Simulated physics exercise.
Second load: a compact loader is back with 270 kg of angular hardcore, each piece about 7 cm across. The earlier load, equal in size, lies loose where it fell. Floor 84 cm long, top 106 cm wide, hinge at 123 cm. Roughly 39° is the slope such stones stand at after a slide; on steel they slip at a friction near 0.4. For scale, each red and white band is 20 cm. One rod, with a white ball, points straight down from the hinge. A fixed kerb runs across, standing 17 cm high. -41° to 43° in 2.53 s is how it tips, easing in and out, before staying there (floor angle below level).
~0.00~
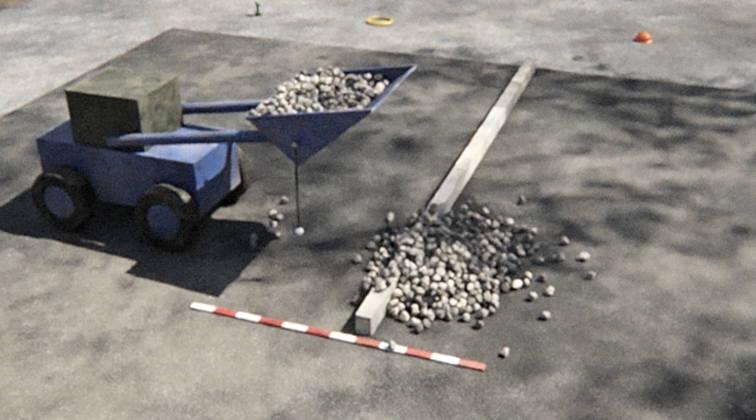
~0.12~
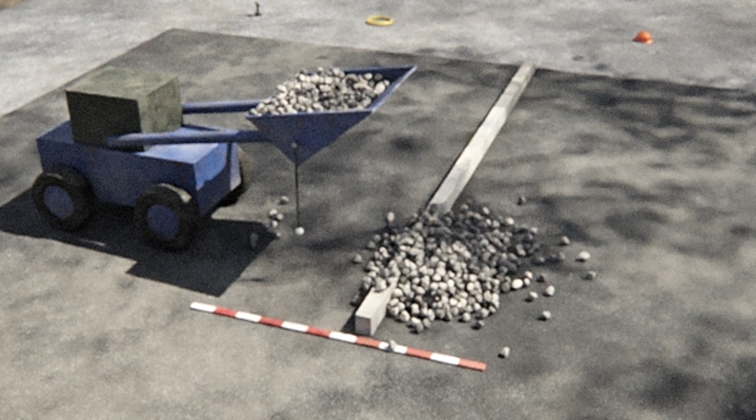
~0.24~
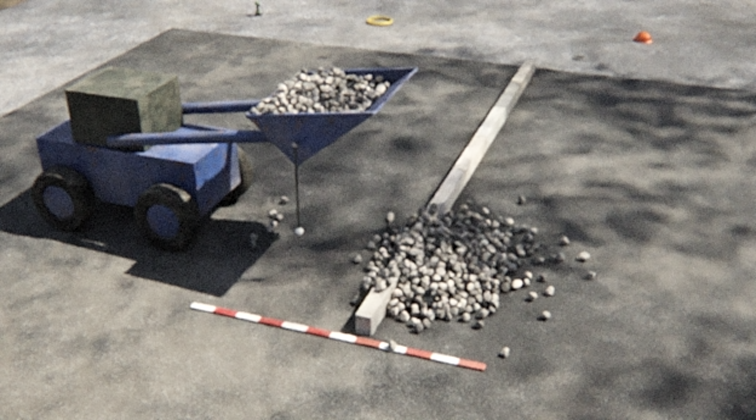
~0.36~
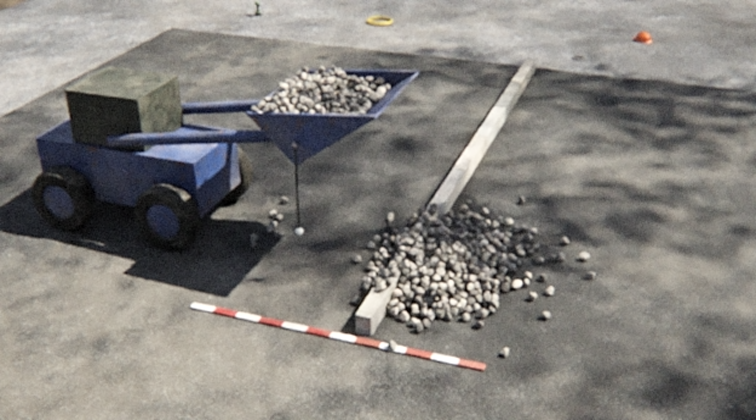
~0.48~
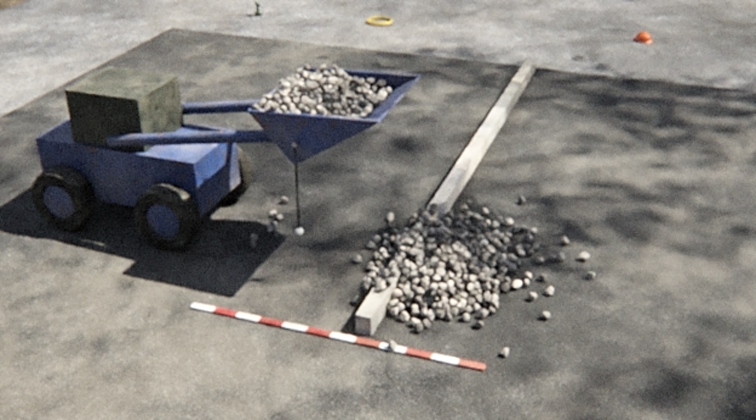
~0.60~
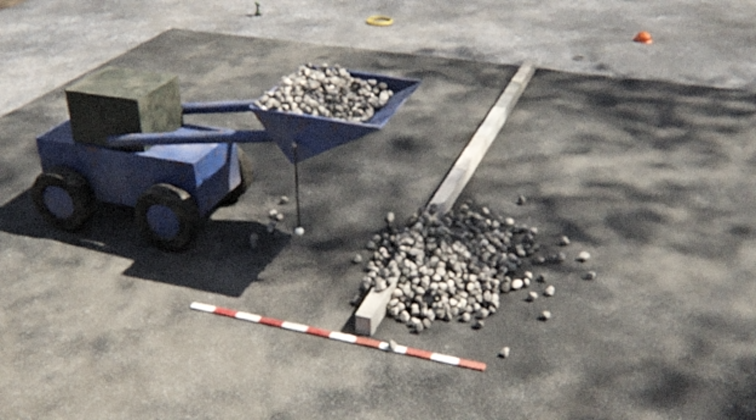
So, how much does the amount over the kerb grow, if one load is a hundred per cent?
It grows by around 34 per cent.
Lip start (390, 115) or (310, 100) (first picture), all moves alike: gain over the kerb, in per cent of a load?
70 %, then 0 %.
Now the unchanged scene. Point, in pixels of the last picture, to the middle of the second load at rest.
Their middle is at about (401, 242).
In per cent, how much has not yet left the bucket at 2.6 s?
It still holds about 10 per cent.
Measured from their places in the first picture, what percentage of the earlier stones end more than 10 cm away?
0 %.
After 1.9 s the floor is at 30°; in per cent of one load, 98 in the bucket, 17 on this side of the kerb, 85 over the kerb; the foremost stones are at (562, 270).
After 2.6 s the floor is at 43°; in per cent of one load, 8 in the bucket, 82 on this side of the kerb, 111 over the kerb; the foremost stones are at (562, 270).
After 3.0 s the floor is at 43°; in per cent of one load, 0 in the bucket, 82 on this side of the kerb, 118 over the kerb; the foremost stones are at (562, 270).
After 5.5 s the floor is at 43°; in per cent of one load, 0 in the bucket, 82 on this side of the kerb, 119 over the kerb; the foremost stones are at (562, 276). Net gain over the kerb, 34.
